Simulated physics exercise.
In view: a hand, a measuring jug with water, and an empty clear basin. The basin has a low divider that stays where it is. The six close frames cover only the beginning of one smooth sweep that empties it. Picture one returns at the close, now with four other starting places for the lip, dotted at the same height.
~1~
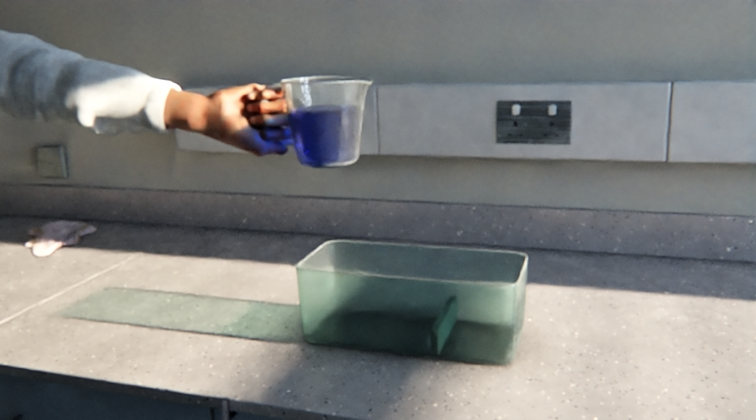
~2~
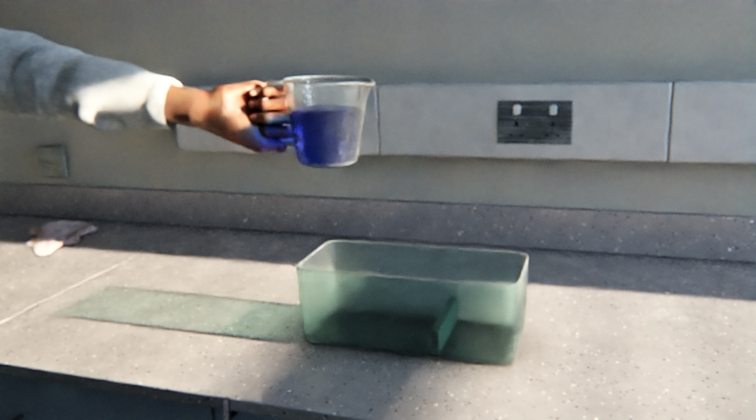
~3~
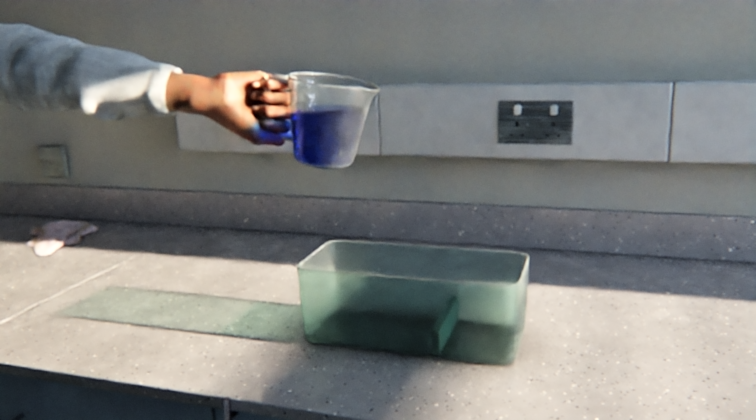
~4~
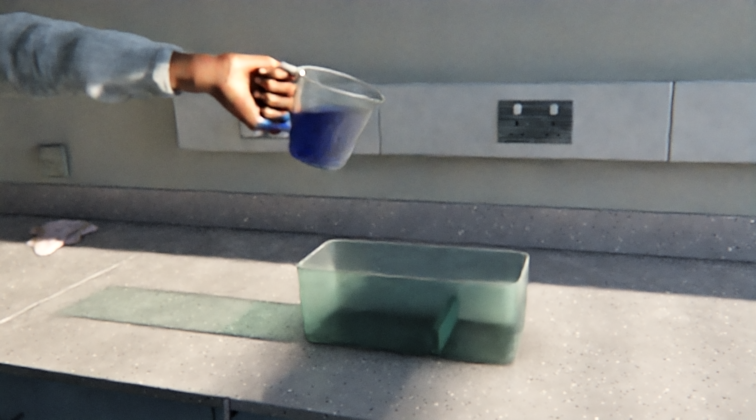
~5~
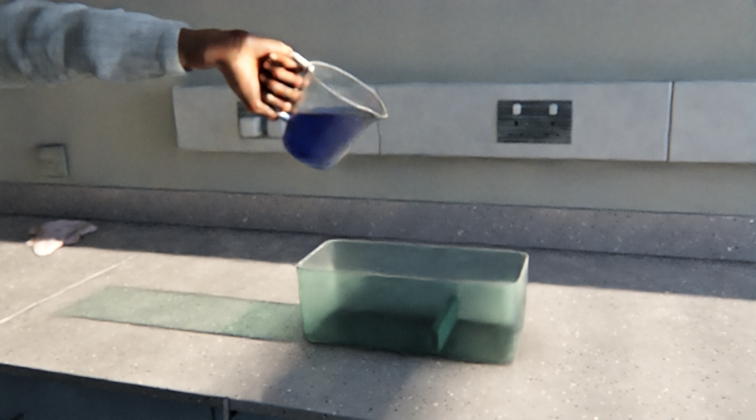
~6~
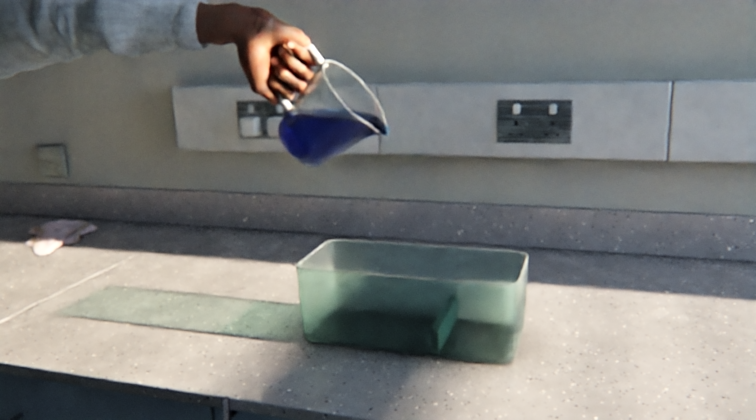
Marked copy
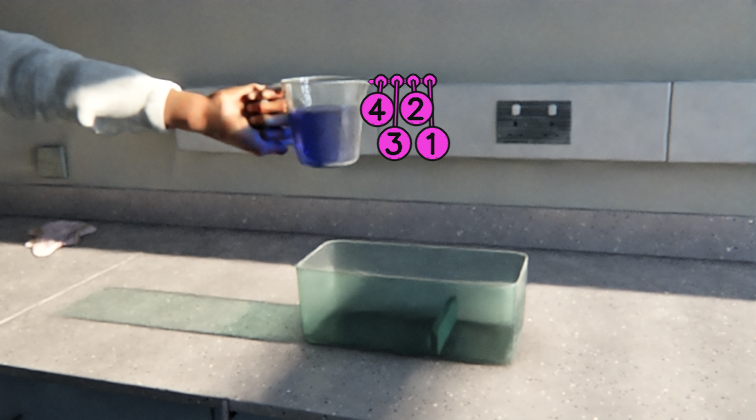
The footage shows a hand holding a clear measuring jug of blue liquid above an empty, green-tinted clear basin on a counter, then steadily tilting the jug to the right until the liquid reaches its lip.
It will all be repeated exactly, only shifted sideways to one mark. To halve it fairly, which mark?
Dot 3.
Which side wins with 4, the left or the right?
The left side.
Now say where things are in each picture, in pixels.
Upright, lip at (370, 81); basin from (305, 339) to (515, 363); top of the wall at (445, 311); nothing has left yet.
Tipped about 2°, lip at (372, 83); nothing has left yet.
Tipped about 9°, lip at (377, 90); nothing has left yet.
Tipped about 20°, lip at (382, 101); nothing has left yet.
Tipped about 34°, lip at (385, 116); nothing has left yet.
Tipped about 50°, lip at (384, 133); water is over the lip, down to (384, 133).
On the marked copy, 1 at (429, 80); 2 at (413, 81); 3 at (396, 81); 4 at (380, 81).
Choosing 1, about 25 % ends left of the wall and 66 % right of it; 9 % is lost outside.
Choosing 2, about 27 % ends left of the wall and 67 % right of it; 7 % is lost outside.
Choosing 3, about 48 % ends left of the wall and 48 % right of it; 4 % is lost outside.
Choosing 4, about 79 % ends left of the wall and 14 % right of it; 6 % is lost outside.
